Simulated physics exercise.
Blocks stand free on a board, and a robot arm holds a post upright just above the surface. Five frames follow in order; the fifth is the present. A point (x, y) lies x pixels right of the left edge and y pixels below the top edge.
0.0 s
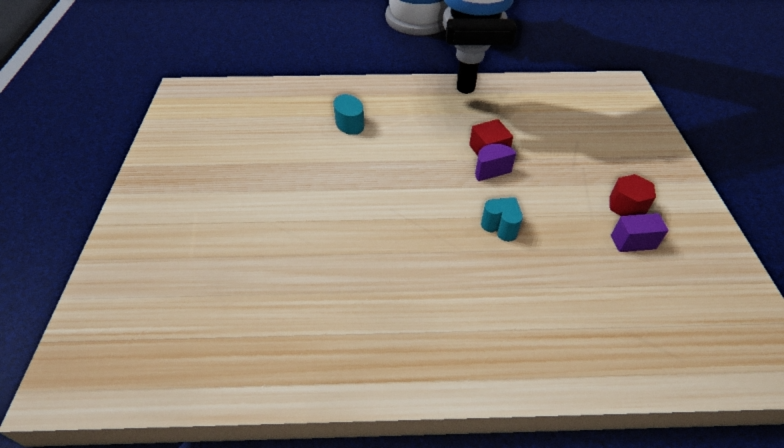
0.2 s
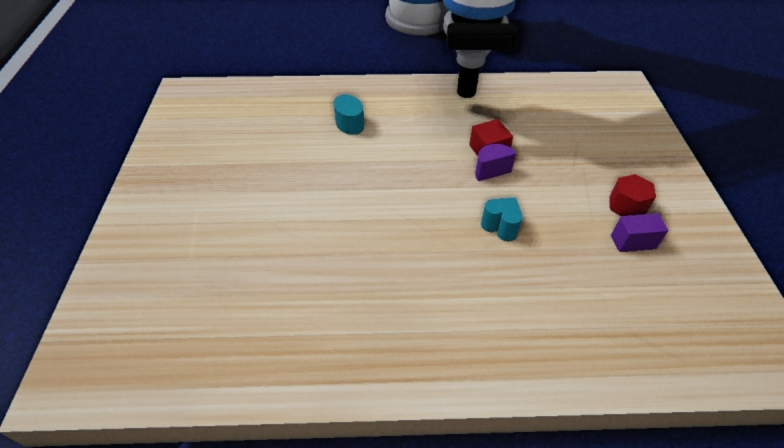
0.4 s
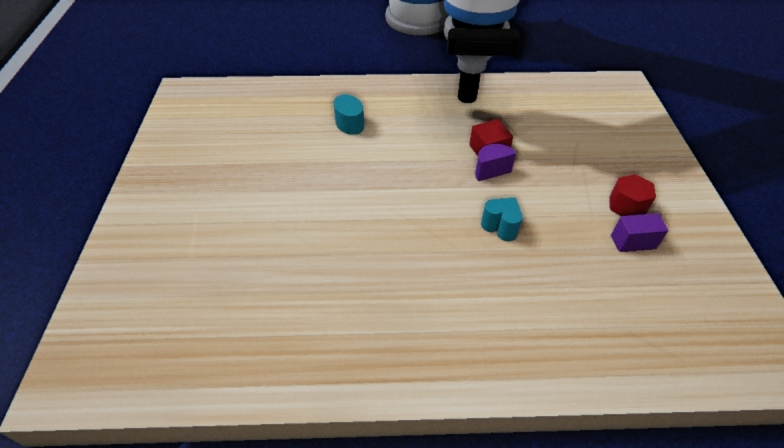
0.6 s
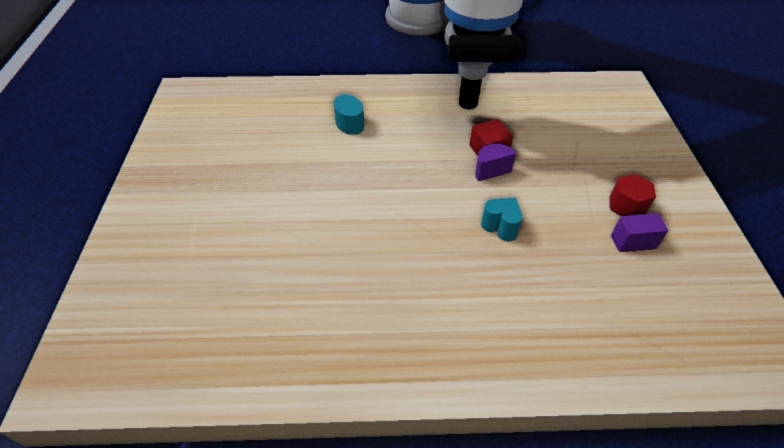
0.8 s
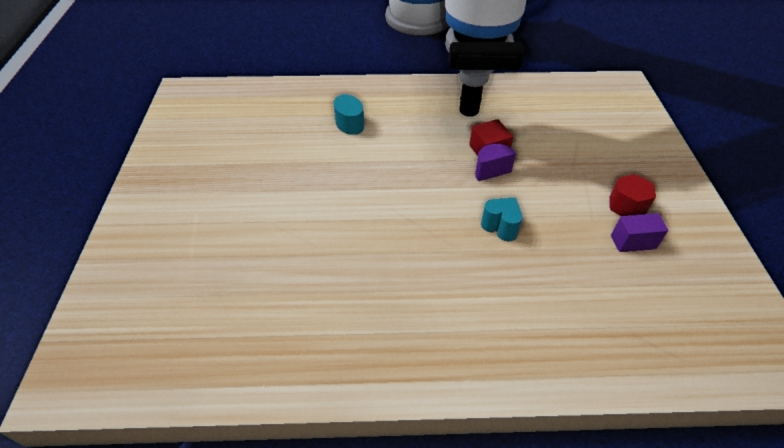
A robot arm holding a dark upright post reaches over the far edge of a pale wooden board on a deep blue surface, viewed from above at an angle. A teal block sits at upper left, a teal heart near the centre, and red and purple blocks pair up beyond it and at right. The post edges slightly nearer while every block and the view stay still.
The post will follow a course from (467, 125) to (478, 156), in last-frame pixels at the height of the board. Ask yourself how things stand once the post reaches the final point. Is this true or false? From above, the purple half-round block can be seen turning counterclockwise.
That is false.
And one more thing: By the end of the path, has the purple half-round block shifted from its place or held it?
At the moment the path ends, the purple half-round block no longer stands where it did.
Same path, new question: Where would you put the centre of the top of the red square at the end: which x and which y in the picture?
The spot you're after is about (507, 146) in the image.
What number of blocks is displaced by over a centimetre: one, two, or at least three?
The way I see it, the answer is two.
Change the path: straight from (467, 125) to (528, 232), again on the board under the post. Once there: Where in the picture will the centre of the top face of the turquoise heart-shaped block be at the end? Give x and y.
It should be at about (510, 223).
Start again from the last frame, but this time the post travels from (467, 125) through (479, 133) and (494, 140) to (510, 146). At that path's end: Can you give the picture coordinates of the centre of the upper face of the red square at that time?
I'd place it at (506, 142), taking the centre of its top.
On the path given first. Halfway along, post (474, 127); red square (495, 134); purple half-round block (498, 156).
At the end, post (481, 143); red square (507, 146), turned 40° anticlockwise; purple half-round block (508, 167), turned 35° clockwise.
